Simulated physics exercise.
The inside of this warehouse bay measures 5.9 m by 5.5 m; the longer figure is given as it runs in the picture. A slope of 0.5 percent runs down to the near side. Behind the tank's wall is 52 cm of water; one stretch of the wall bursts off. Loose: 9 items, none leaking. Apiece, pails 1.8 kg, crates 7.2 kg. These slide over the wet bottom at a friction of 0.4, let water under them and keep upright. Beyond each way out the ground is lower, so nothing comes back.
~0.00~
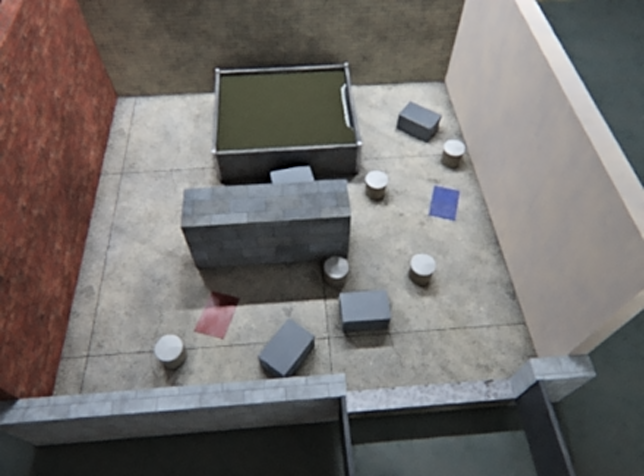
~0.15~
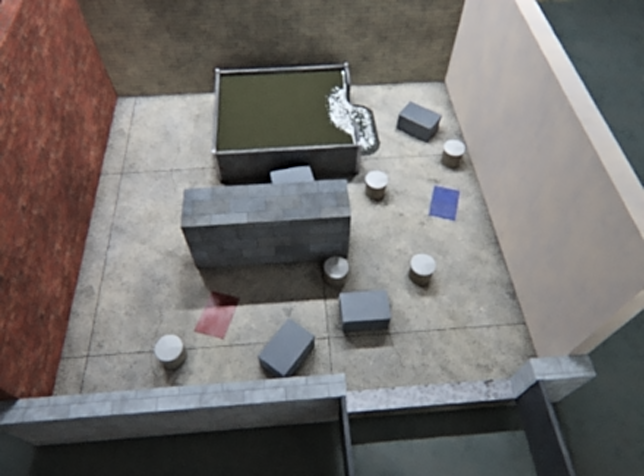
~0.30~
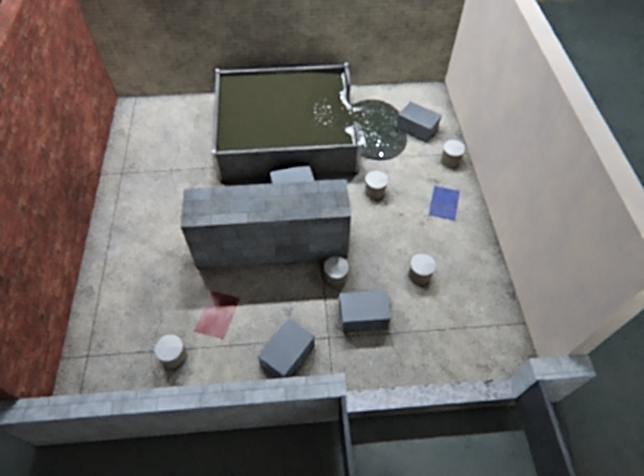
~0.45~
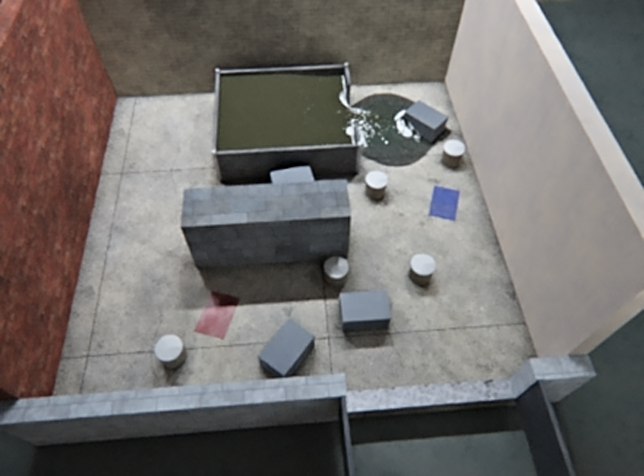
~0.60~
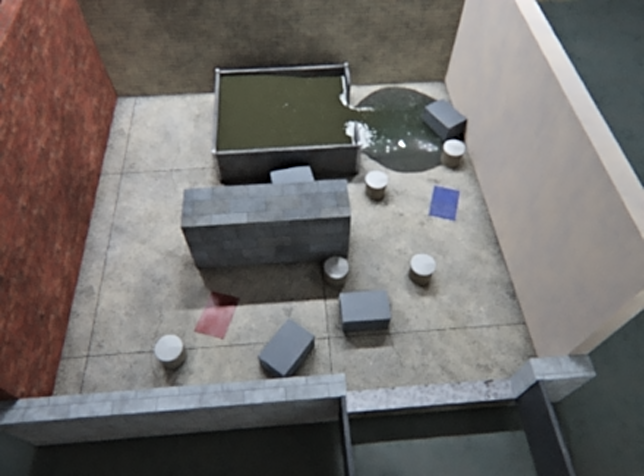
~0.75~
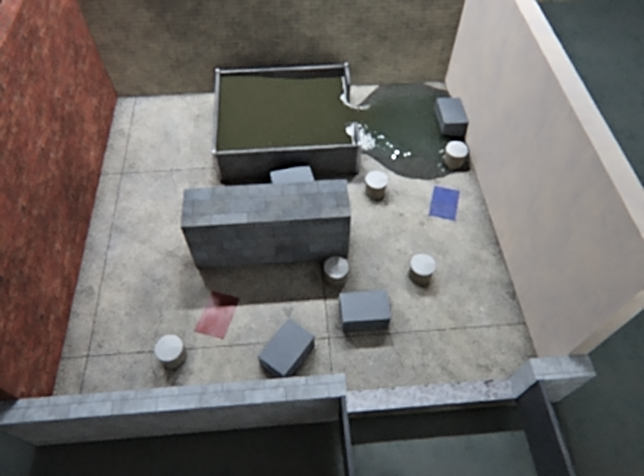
In a walled warehouse bay, water burst through the right side of a tank and spread across the floor, pushing a grey crate toward the right wall and then just nudging a pale pail.
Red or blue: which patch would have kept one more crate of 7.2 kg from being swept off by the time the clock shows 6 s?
The red patch.
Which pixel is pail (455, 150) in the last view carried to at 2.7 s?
(453, 342), roughly.
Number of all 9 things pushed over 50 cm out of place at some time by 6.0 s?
My count gives 4.
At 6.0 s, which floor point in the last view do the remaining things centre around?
Roughly at (291, 286).
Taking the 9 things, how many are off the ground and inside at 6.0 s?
1.
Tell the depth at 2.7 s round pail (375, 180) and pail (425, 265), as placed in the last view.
Some 0 cm at the first, some 2 cm at the second.
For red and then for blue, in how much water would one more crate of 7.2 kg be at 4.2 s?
Roughly 0 cm and 4 cm.
After 1.2 s on red it would be 0 cm off in 0 cm of water; on blue it would be 0 cm off in 1 cm of water.
After 2.7 s on red it would be 0 cm off in 0 cm of water; on blue it would be 97 cm off in 5 cm of water.
After 4.2 s on red it would be 0 cm off in 0 cm of water; on blue it would be 260 cm off in 4 cm of water.
After 6.0 s on red it would be 0 cm off in 1 cm of water; on blue it would be gone out.
